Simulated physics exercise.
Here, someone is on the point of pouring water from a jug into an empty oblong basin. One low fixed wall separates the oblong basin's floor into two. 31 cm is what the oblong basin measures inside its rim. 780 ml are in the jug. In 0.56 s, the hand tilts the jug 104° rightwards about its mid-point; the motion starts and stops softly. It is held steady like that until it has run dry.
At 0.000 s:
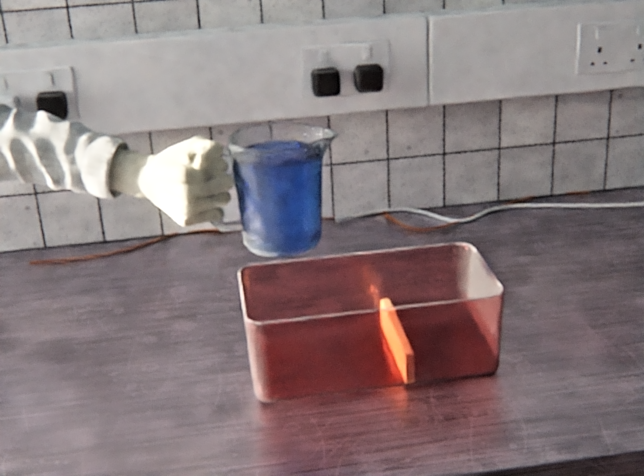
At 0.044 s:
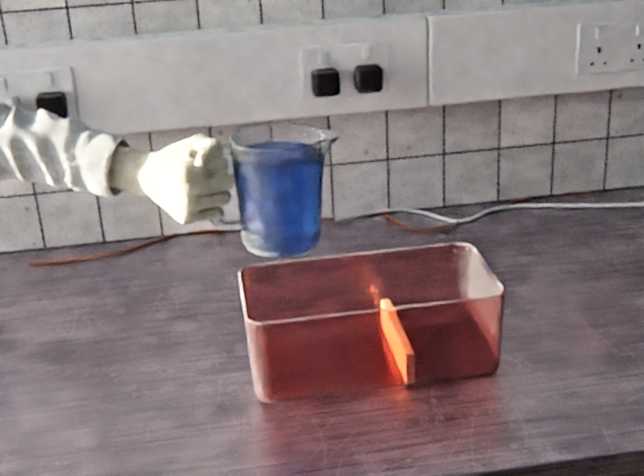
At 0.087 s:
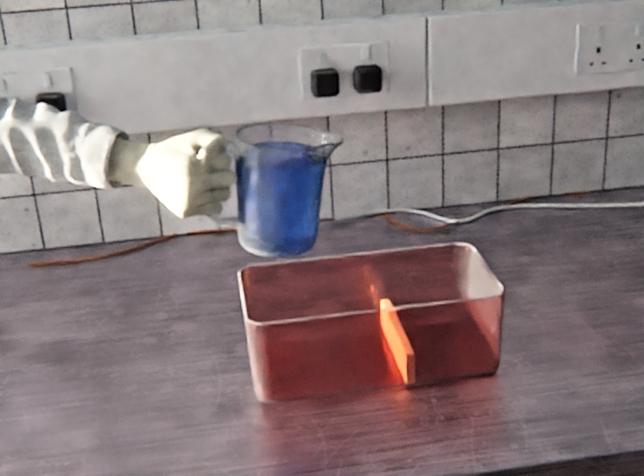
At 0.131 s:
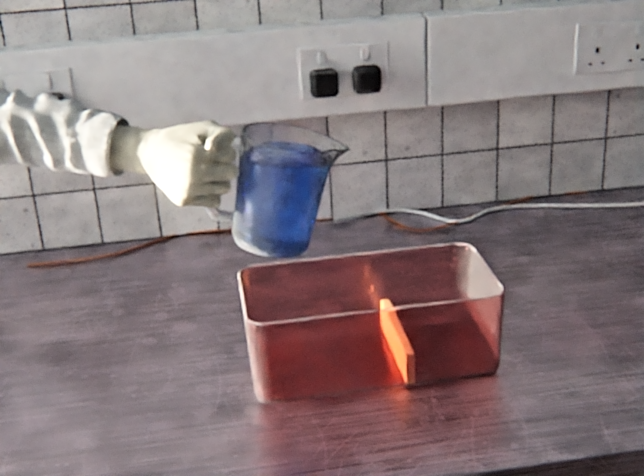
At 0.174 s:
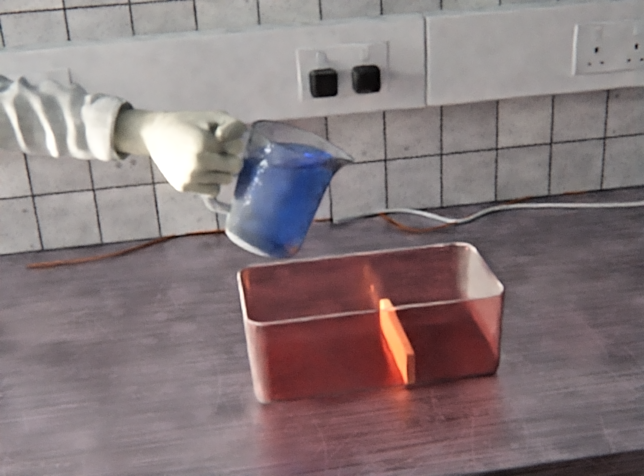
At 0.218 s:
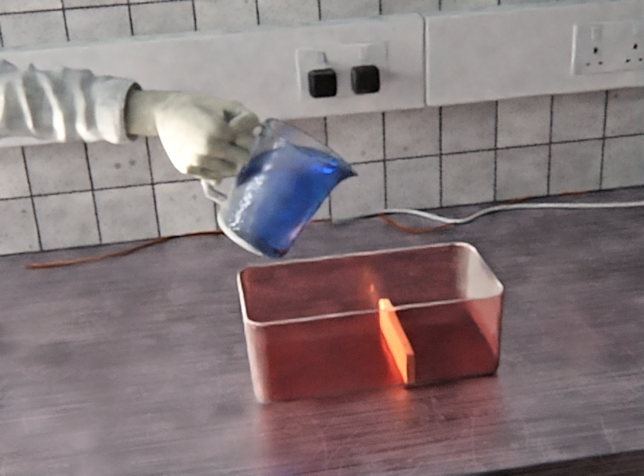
The video shows a gloved hand holding a jug of blue liquid above a clear reddish rectangular basin with an orange divider on a counter, then tilting the jug steadily rightwards while the basin stays still.
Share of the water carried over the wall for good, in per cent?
Near 44 per cent.
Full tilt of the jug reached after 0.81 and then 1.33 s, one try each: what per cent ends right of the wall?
50 and 65 %.
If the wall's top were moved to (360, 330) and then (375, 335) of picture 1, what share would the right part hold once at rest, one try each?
First try about 95 %, second try about 80 %.
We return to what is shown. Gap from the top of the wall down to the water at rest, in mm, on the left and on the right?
Left about 26 mm, while the right is about 20 mm.
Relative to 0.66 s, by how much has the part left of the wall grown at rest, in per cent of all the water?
Around 18 in a hundred.
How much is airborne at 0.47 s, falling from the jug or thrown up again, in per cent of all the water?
Around 22 in a hundred.
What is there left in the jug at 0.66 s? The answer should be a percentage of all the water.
Roughly 16 per cent.
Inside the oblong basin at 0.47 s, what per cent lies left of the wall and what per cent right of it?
About 4 left, about 16 right.
By 0.47 s the tilt is 98° and 57 per cent is still to pour, 4 is left of the wall and 16 right of it.
By 0.66 s the tilt is 104° and 17 per cent is still to pour, 34 is left of the wall and 31 right of it.
By 0.85 s the tilt is 104° and 3 per cent is still to pour, 48 is left of the wall and 43 right of it.
By 1.06 s the tilt is 104° and 0 per cent is still to pour, 53 is left of the wall and 44 right of it.
At rest 53 per cent lies left of the wall, 44 right of it and 3 outside.
